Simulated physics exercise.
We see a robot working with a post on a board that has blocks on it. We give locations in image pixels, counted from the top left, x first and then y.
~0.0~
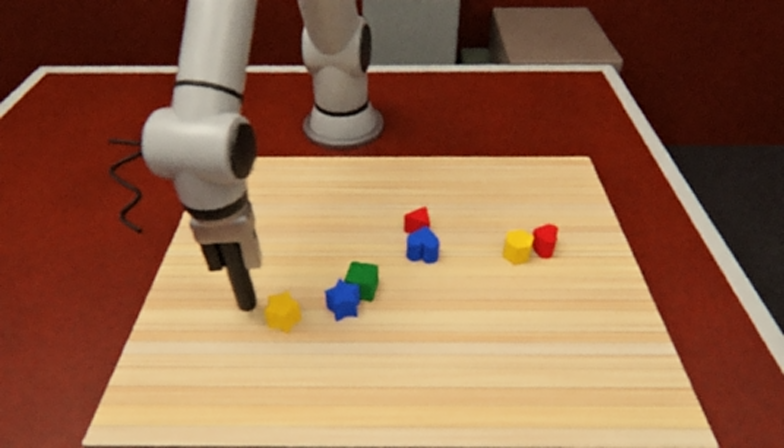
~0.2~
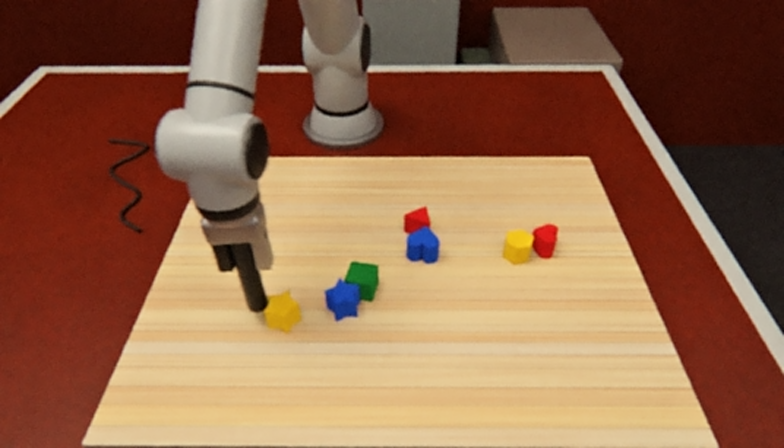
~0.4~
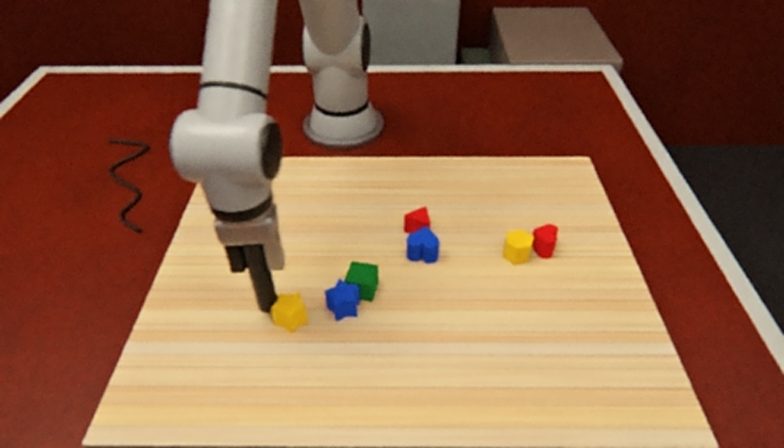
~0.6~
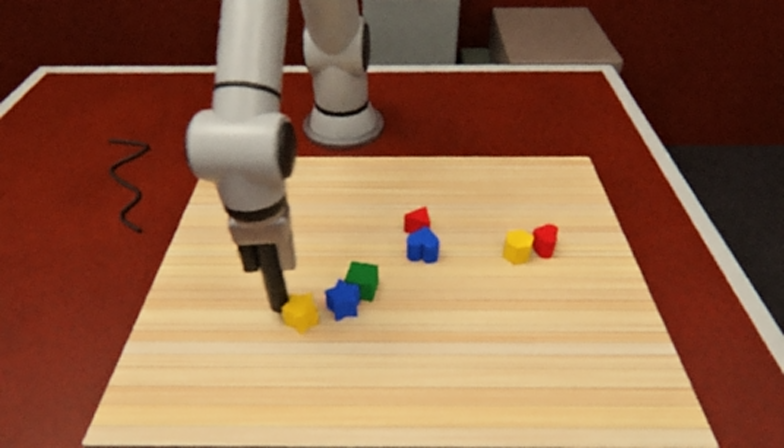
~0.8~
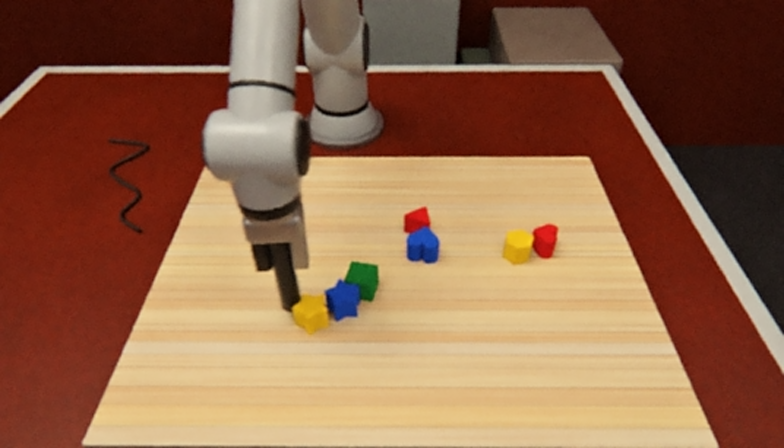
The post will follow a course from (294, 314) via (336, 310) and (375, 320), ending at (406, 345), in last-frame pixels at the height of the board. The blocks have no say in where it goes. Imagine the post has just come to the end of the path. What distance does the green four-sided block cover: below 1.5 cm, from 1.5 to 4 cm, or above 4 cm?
Offset: Below 1.5 cm.
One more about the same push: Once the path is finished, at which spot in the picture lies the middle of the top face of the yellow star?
I'd say the yellow star ends with its top centre at (331, 313).
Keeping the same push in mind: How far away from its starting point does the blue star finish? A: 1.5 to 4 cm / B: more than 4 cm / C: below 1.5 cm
Letter B.
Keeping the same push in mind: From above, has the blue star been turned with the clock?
I believe not.
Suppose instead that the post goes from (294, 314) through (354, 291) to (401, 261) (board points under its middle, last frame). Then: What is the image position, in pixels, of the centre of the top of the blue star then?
Around (358, 293).
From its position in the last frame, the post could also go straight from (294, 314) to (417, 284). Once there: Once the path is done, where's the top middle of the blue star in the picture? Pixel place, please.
In the picture, it is at (370, 296).
On the path given first. One third of the way, post (335, 300); yellow star (329, 313), turned 65° clockwise; blue star (358, 297), turned 35° anticlockwise.
Two thirds of the way, post (375, 311); yellow star (331, 313), turned 75° clockwise; blue star (398, 305), turned 35° anticlockwise.
At the end, post (406, 335); yellow star (331, 313), turned 75° clockwise; blue star (420, 311), turned 90° anticlockwise; green four-sided block in place.
